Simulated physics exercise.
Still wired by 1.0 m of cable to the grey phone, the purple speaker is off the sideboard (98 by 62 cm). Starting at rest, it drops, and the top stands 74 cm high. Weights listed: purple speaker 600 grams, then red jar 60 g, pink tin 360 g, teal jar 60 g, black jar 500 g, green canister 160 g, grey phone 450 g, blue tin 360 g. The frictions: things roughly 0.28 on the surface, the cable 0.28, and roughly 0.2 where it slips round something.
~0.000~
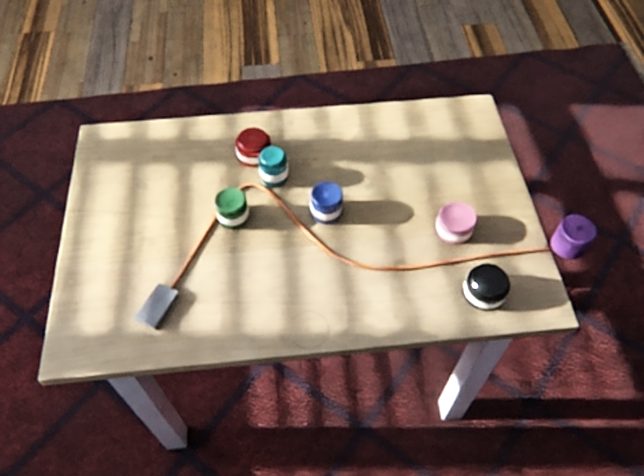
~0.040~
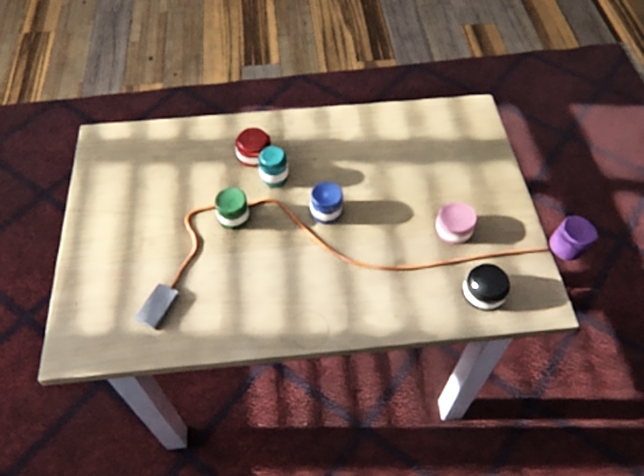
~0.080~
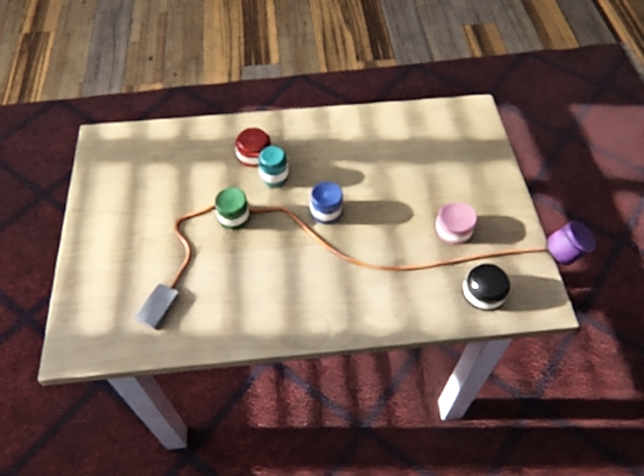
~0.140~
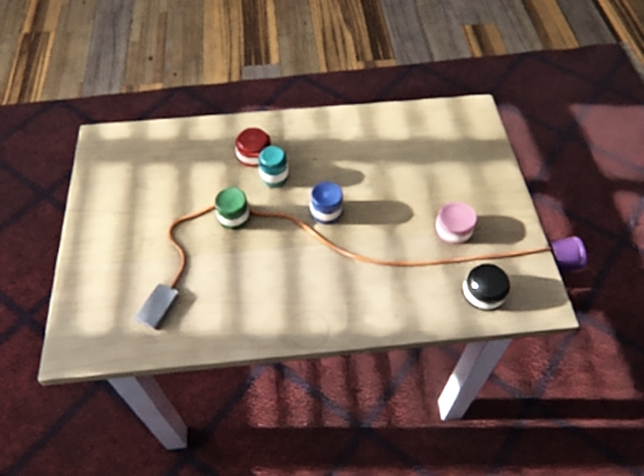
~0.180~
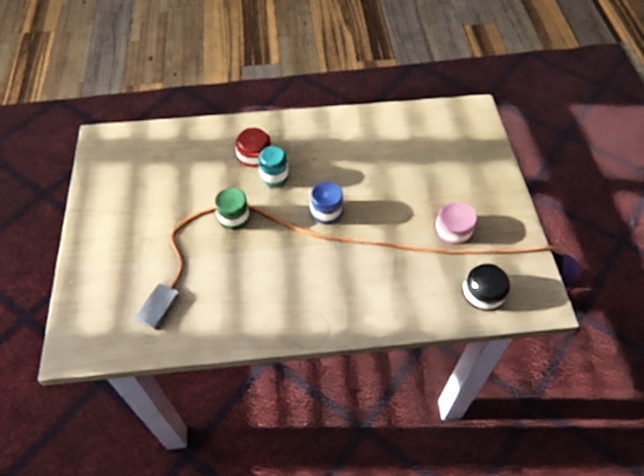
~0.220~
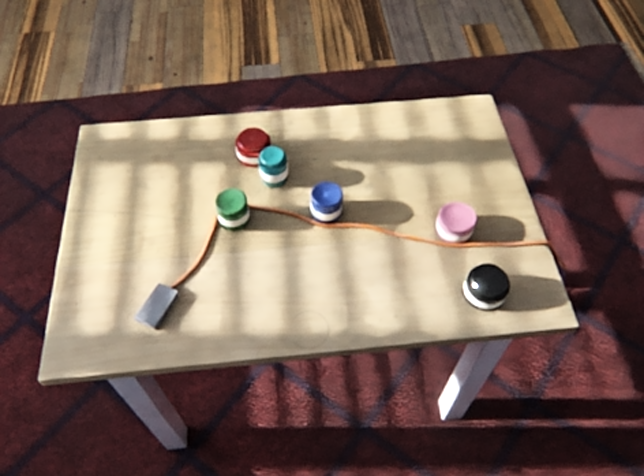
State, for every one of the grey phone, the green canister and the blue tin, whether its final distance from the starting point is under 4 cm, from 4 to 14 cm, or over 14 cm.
Grey phone: Big move; green canister: Big move; blue tin: Small move.
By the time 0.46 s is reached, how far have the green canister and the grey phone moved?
Measured: Green canister at 40 cm, grey phone at 15 cm.
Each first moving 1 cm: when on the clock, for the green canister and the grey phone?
For the green canister it's 0.24 s, while the grey phone gets there at 0.30 s.
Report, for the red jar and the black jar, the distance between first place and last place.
For the red jar it's 0 cm, while the black jar comes to 0 cm.
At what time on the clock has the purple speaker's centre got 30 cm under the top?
Answer: 0.32 s on the clock.
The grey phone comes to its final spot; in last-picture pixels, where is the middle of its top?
Near (424, 238).
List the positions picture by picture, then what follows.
The first picture shows grey phone (156, 304); green canister (230, 199); blue tin (327, 194); cable runs through (502, 254) (408, 268) (314, 239) (255, 184) (199, 243).
The second picture shows purple speaker (579, 230); cable runs through (500, 254) (313, 236) (196, 243).
The third picture shows purple speaker (571, 243); cable runs through (497, 254) (311, 233) (185, 242).
The fourth picture shows purple speaker (565, 256); cable runs through (504, 255) (313, 233) (174, 244).
The fifth picture shows purple speaker (558, 268); cable runs through (526, 250) (326, 237) (173, 243).
The sixth picture shows grey phone (156, 304); green canister (231, 200); blue tin (327, 194); cable runs through (551, 246) (357, 226) (267, 209) (206, 246).
At 0.5 s, the cable's tail end at (252, 290); green canister 38 cm off its start, grey phone 15 cm off its start, purple speaker over the edge.
At 0.7 s, the cable's tail end at (402, 247); green canister over the edge, grey phone 44 cm off its start, purple speaker over the edge.
At 1.0 s, the cable's tail end at (437, 229); green canister over the edge, grey phone 53 cm off its start at (424, 238), purple speaker over the edge.
At 1.2 s, the cable's tail end at (437, 229); green canister over the edge, grey phone 53 cm off its start, purple speaker over the edge.
At 2.4 s, the cable's tail end at (437, 229); green canister over the edge, grey phone 53 cm off its start at (424, 238), blue tin 0 cm off its start at (327, 193), purple speaker over the edge.
